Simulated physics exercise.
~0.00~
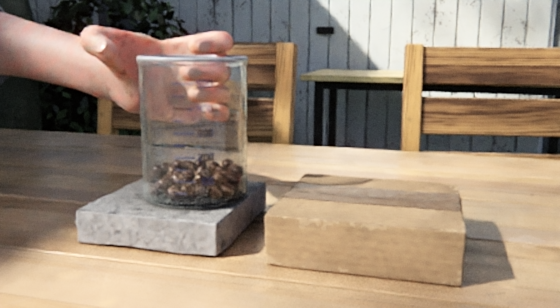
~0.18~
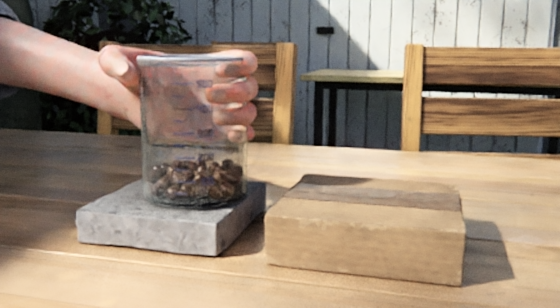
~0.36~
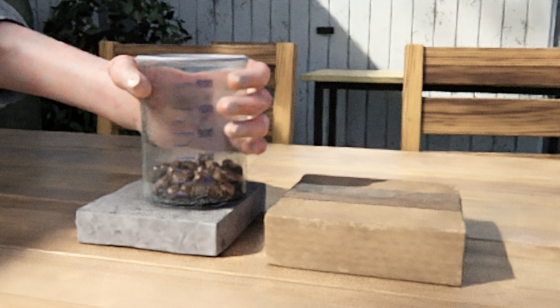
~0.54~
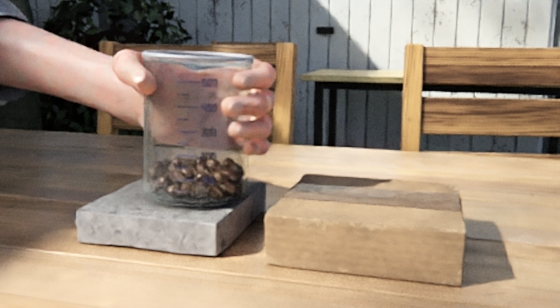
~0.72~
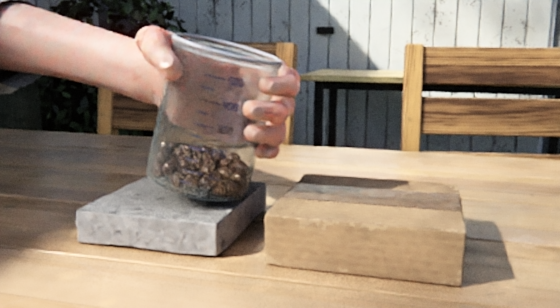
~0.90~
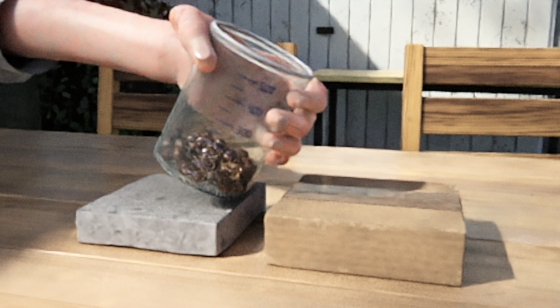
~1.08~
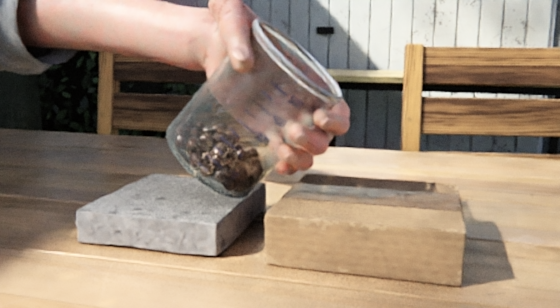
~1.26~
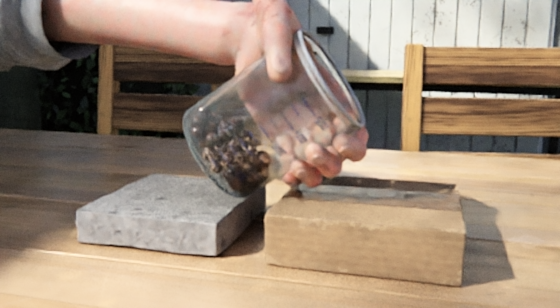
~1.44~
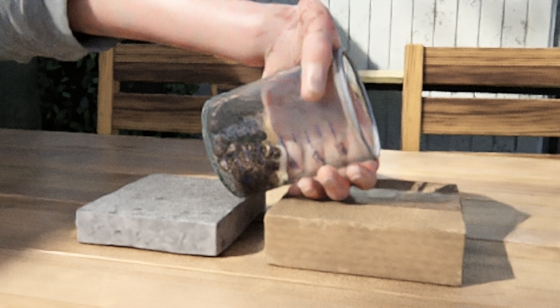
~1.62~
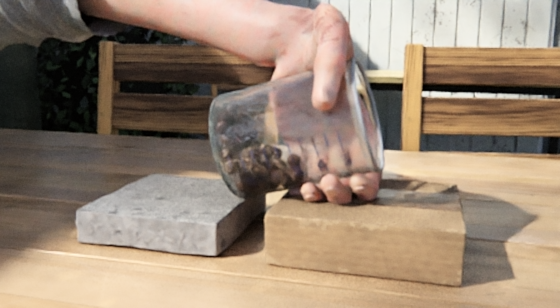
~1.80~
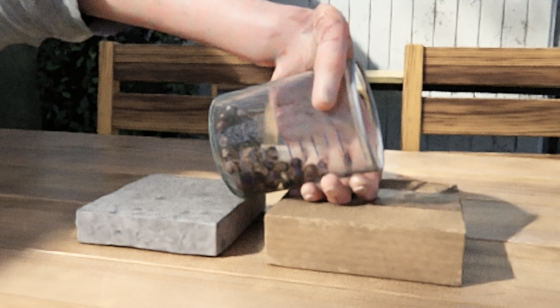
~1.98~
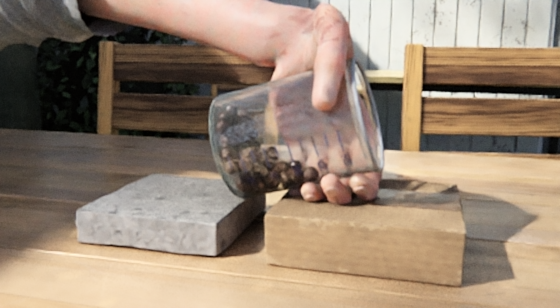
On an outdoor wooden table, a hand grips a clear open beaker of small dark brown pieces on a grey slab, lifts it and tips it rightward until it rests steeply tilted against a cardboard box, where the hand holds it with the contents still inside.
